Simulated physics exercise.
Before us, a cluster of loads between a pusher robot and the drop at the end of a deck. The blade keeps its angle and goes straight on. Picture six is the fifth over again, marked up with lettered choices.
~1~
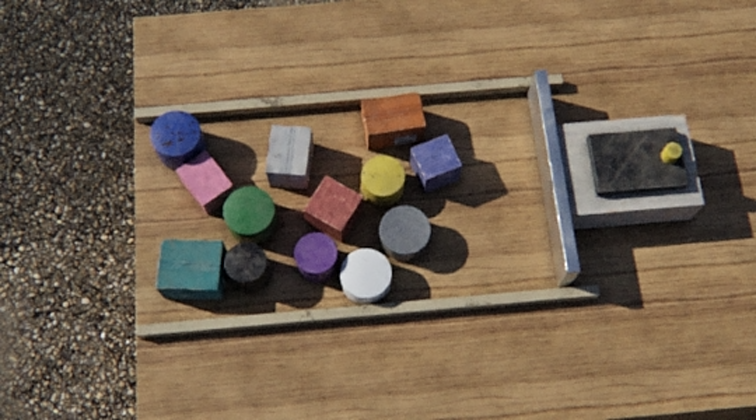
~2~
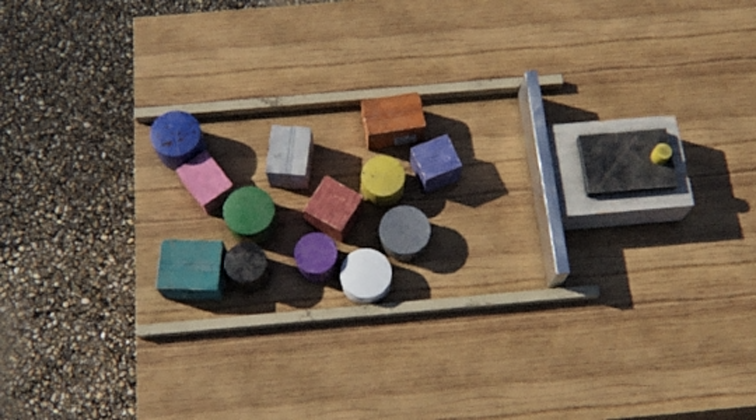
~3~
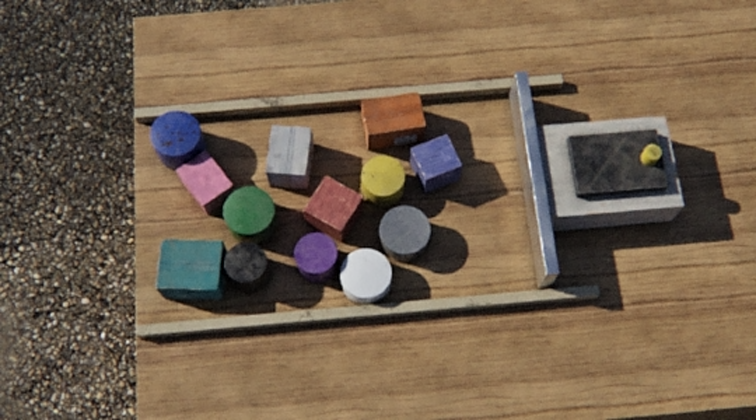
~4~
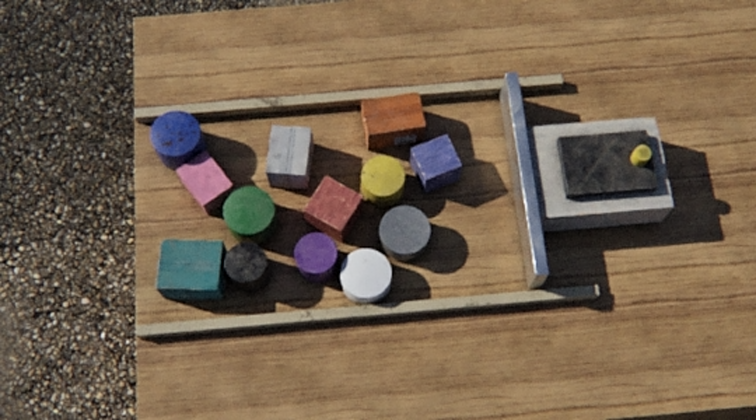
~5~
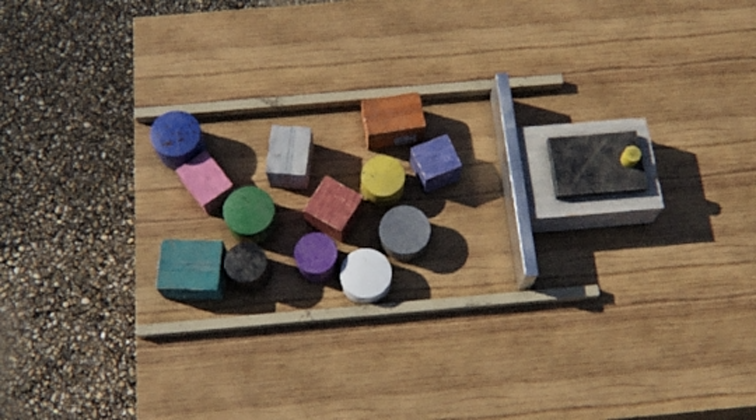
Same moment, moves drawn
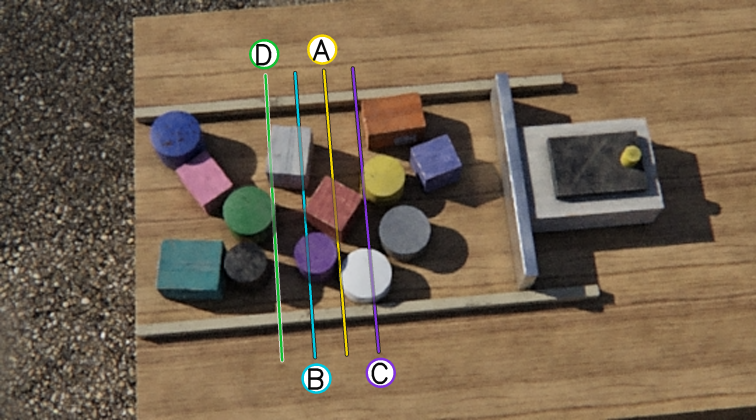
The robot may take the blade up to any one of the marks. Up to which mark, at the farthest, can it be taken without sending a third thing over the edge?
D is the last line within the limit.
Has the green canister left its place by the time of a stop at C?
By then, no.
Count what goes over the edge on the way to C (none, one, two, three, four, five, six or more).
In all, none.
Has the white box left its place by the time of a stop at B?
Yes.
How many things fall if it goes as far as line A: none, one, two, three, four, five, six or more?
In all, none.
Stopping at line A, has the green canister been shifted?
Yes.
On the marked copy, A at (335, 205); B at (305, 208); C at (365, 203); D at (273, 210).
Taking D. A third of the way, robot (502, 172); orange parcel (383, 120); grey pail (399, 235).
Two thirds of the way, robot (414, 179); blue canister (176, 137); turquoise box (182, 271).
When it is over, robot (349, 185); turquoise box over the edge; pink crate over the edge; two fallen.
As for the rest, A is within the limit but short; B is within the limit but short; C is within the limit but short.
